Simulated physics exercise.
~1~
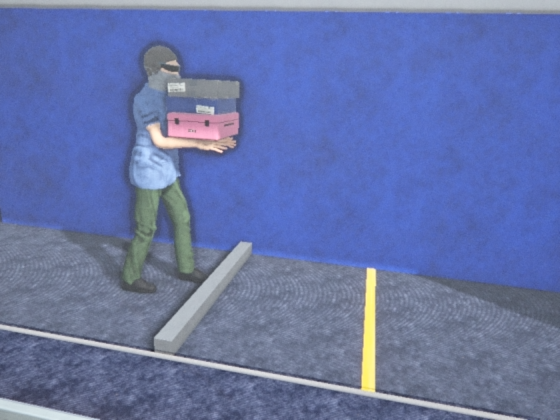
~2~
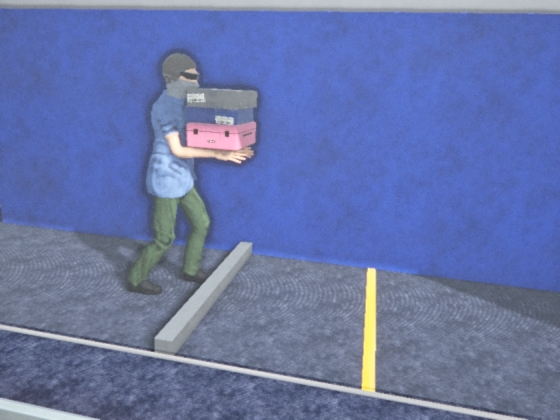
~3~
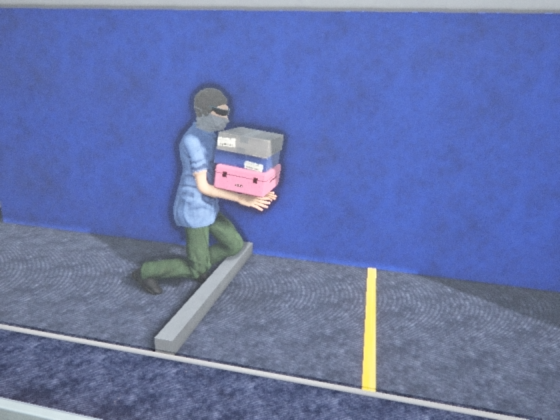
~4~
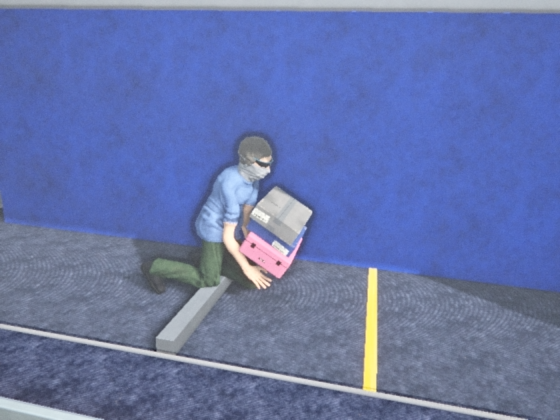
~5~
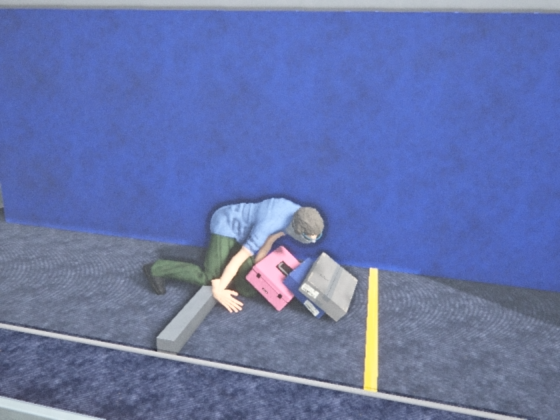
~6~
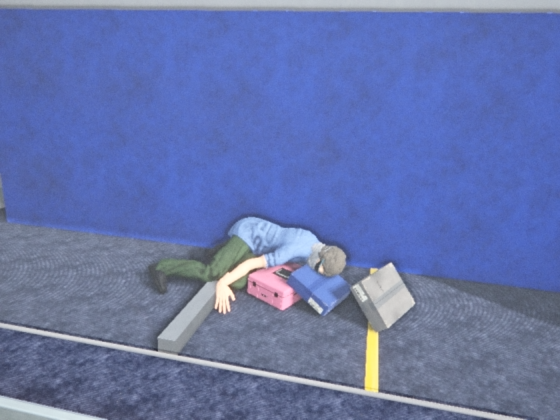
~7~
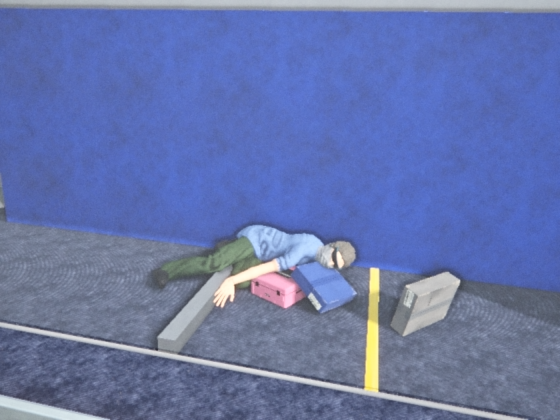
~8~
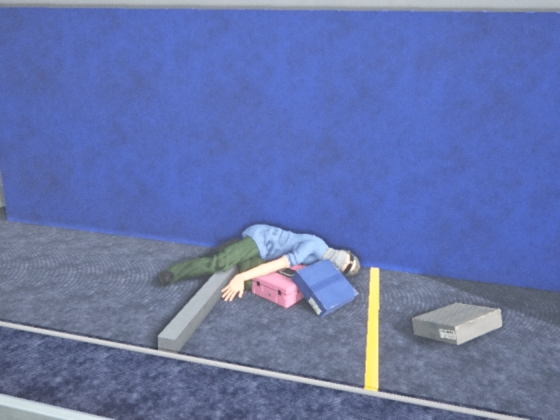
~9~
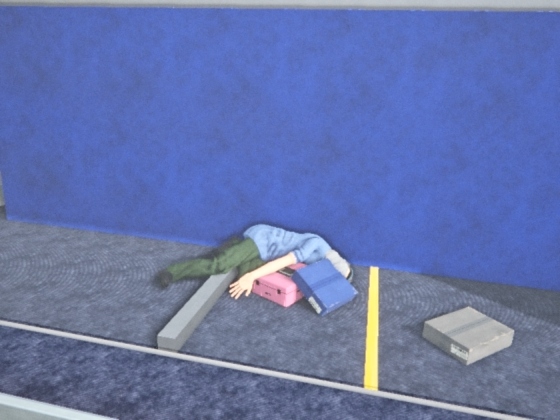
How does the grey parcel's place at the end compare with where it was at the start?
At the start the grey parcel was on top of the stack in the courier's arms, on the left. At the end it lay on the floor by itself, to the right of the yellow line.
